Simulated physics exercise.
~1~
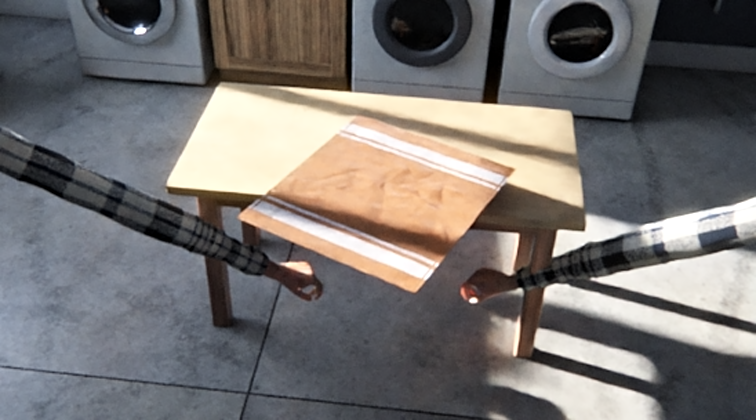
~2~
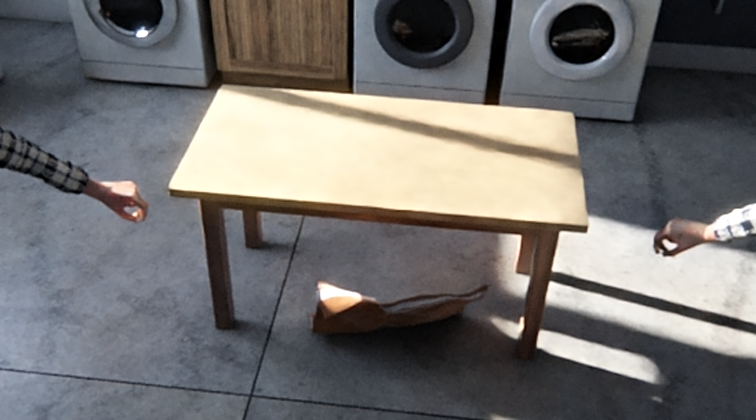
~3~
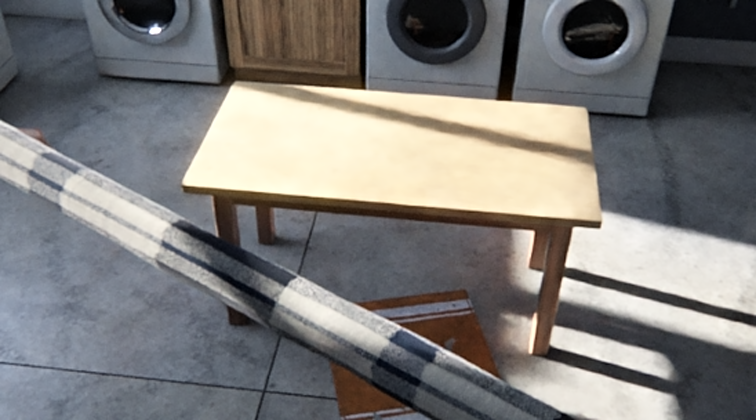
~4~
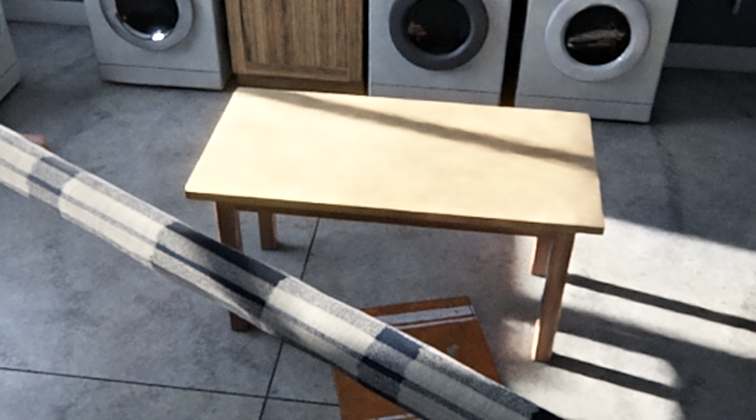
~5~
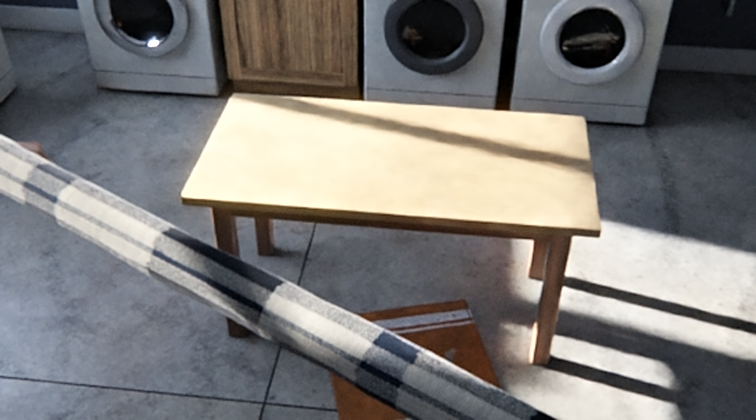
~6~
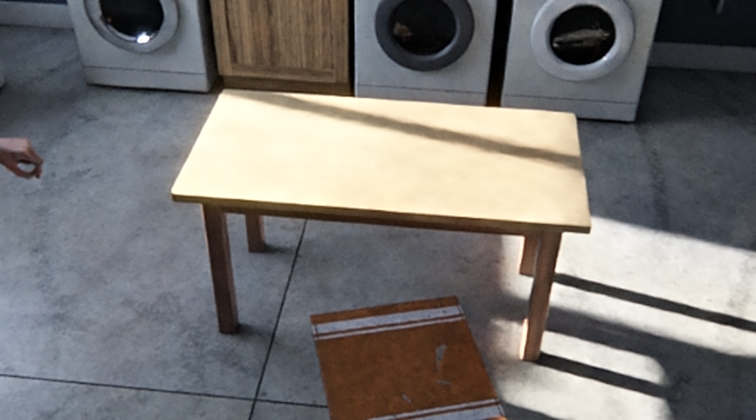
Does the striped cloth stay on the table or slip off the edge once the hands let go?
It slips off the front edge of the table. It ends up lying on the floor in front, with nothing left on the tabletop.
